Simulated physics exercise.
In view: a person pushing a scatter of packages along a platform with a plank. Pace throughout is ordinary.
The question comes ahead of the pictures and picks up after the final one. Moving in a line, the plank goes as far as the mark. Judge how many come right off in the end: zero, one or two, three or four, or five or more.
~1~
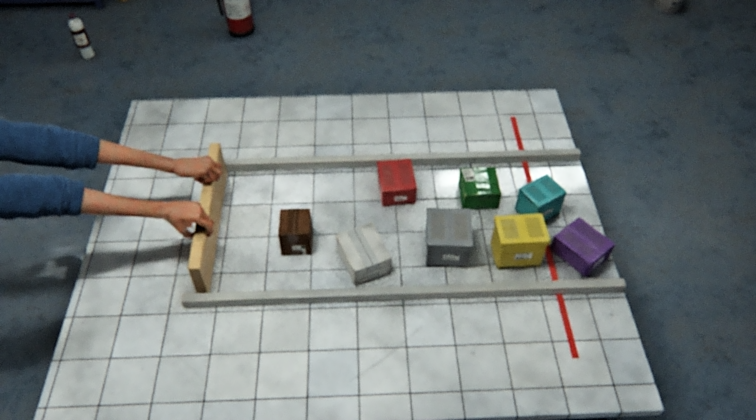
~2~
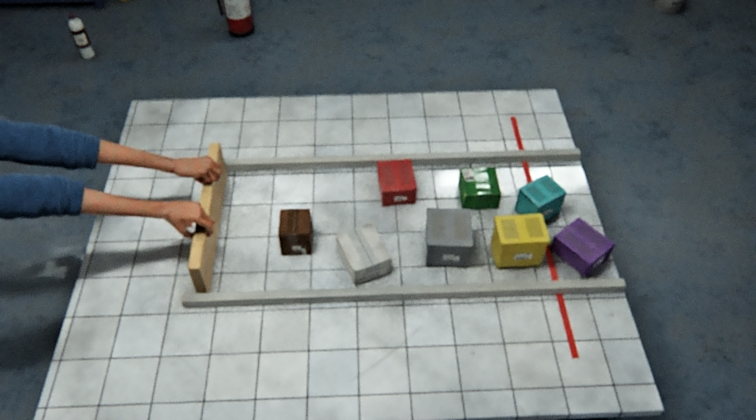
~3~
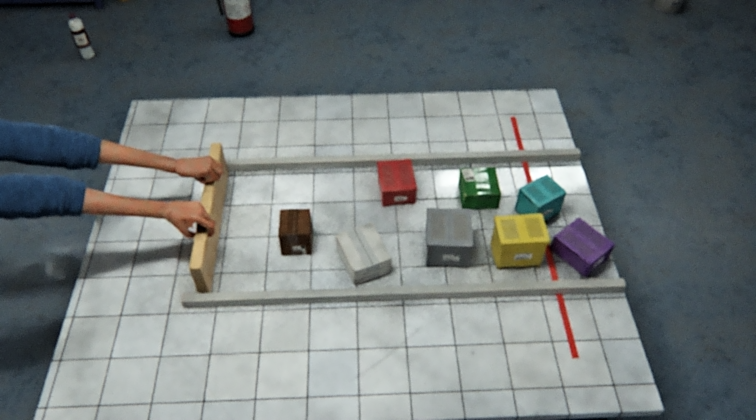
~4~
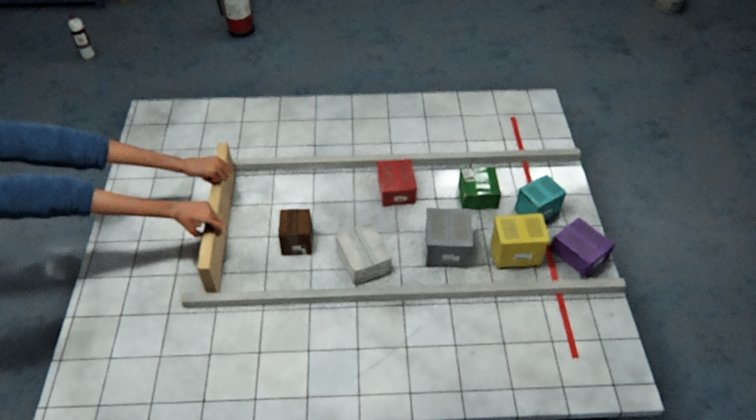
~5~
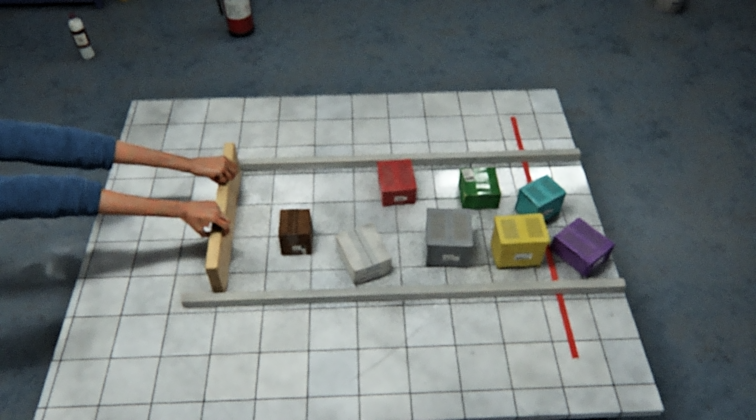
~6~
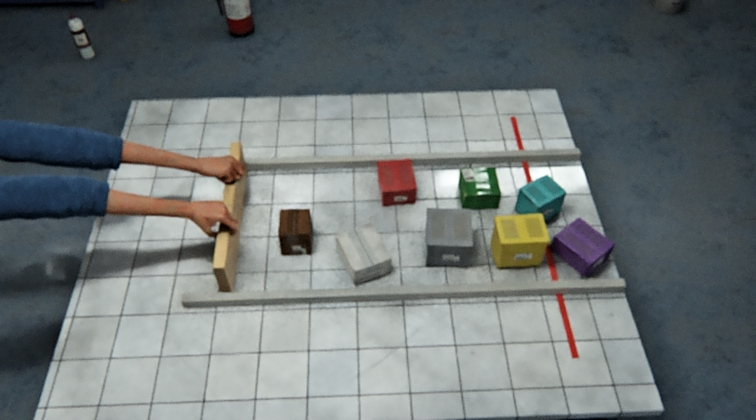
In the end, three or four come right off.
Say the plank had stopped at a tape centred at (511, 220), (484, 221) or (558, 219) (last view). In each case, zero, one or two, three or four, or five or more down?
1 or 2; just one or two; five or over.
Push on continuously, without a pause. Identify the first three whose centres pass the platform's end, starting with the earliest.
Purple tote, yellow tote, turquoise tote.
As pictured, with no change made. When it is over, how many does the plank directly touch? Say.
That would be 3 of them.
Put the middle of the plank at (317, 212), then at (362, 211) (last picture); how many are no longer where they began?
That gives 2 for the first and 3 for the second.
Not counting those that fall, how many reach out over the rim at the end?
Answer: 1.
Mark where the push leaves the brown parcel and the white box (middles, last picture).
The brown parcel ends up near (560, 218), and the white box near (581, 259).
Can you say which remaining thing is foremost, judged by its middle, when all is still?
Answer: The green parcel.
Early on, none off yet; purple tote at rest near (582, 247); turquoise tote at rest near (540, 201); yellow tote at rest near (518, 242).
Finally, the number that fall off is three or four; lost, grey tote, yellow tote, turquoise tote and purple tote.
